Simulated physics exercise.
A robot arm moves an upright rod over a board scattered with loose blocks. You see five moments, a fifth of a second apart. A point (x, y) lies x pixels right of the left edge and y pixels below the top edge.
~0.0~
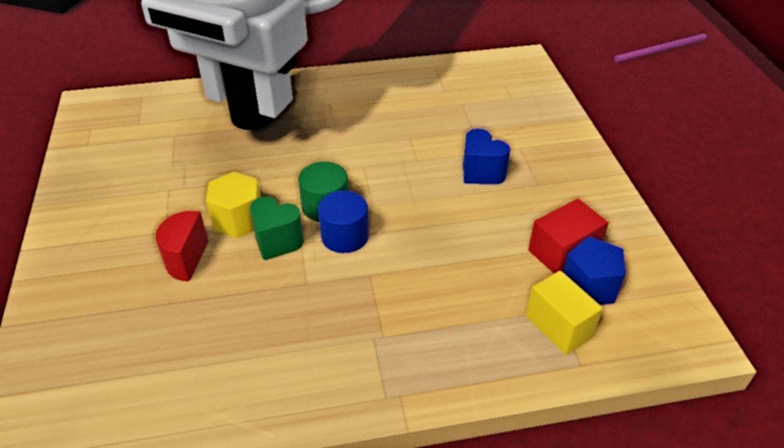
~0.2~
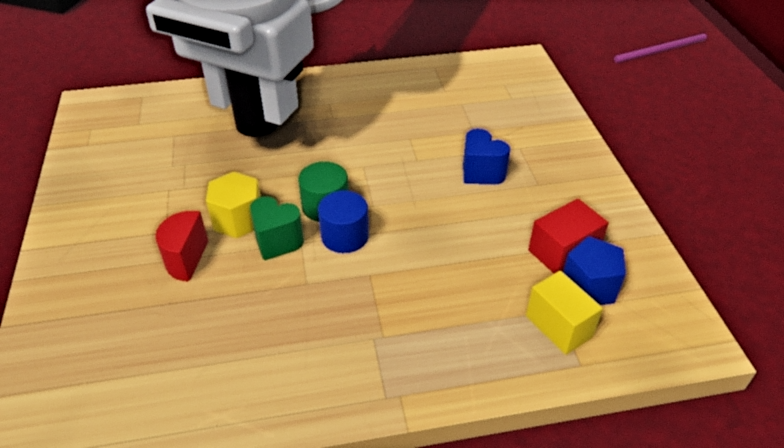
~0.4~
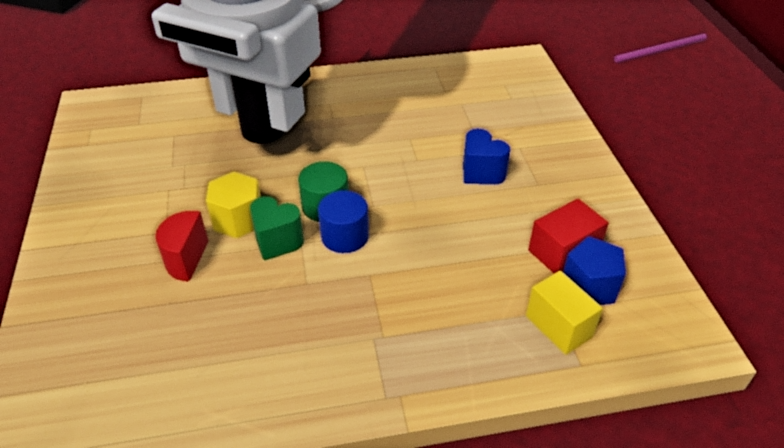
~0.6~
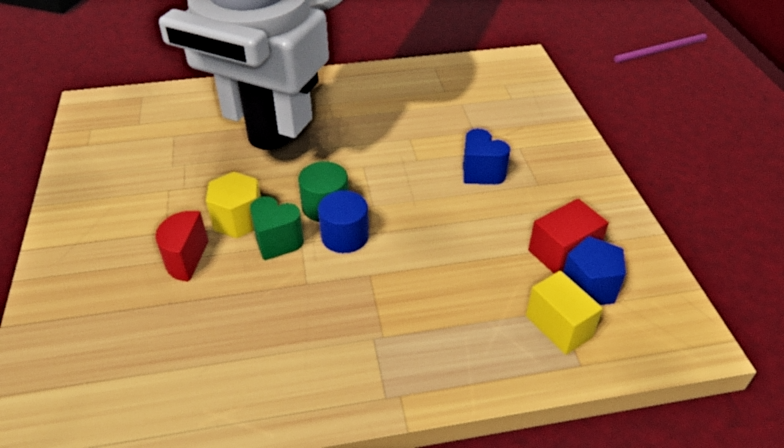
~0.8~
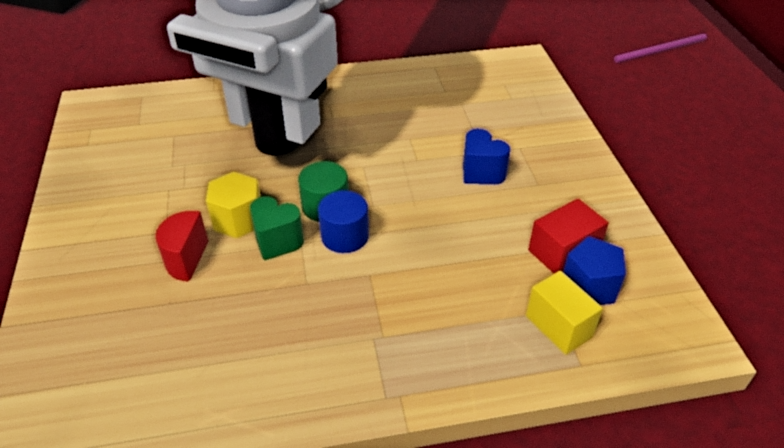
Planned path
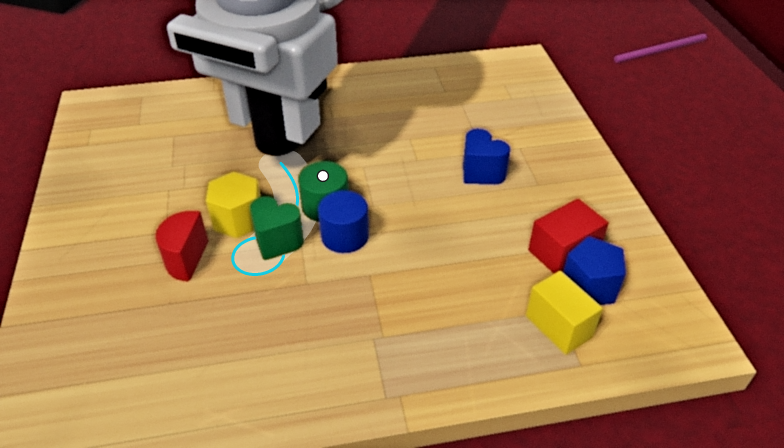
A robot arm moves its black rod slightly right and toward the untouched green cylinder.
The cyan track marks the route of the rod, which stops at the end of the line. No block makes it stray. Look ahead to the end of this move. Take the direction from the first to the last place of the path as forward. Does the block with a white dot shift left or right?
It's pushed left.
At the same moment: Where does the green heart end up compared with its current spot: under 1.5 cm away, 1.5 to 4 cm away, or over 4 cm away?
Travel: Beyond 4 cm.
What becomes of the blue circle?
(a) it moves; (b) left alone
That would be a.
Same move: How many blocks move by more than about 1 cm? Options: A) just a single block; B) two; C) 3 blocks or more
My pick is C.
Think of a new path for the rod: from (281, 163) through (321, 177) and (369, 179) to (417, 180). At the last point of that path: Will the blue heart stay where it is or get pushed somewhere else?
It barely shifts, if at all.
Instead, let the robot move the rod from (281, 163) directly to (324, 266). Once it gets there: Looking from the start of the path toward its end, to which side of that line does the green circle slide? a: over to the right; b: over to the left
b - over to the left.
The line goes from (281, 163) by way of (297, 191) and (290, 224) to (258, 255); the dot is on the green circle.
On the path given first. One third of the way, rod (294, 170); green circle (329, 181); blue circle (349, 211).
Two thirds of the way, rod (286, 203); green heart (266, 222); green circle (338, 193); blue circle (366, 222).
At the end, rod (254, 234); yellow six-sided block unmoved; green heart (233, 257); green circle (338, 193); blue circle (366, 222).
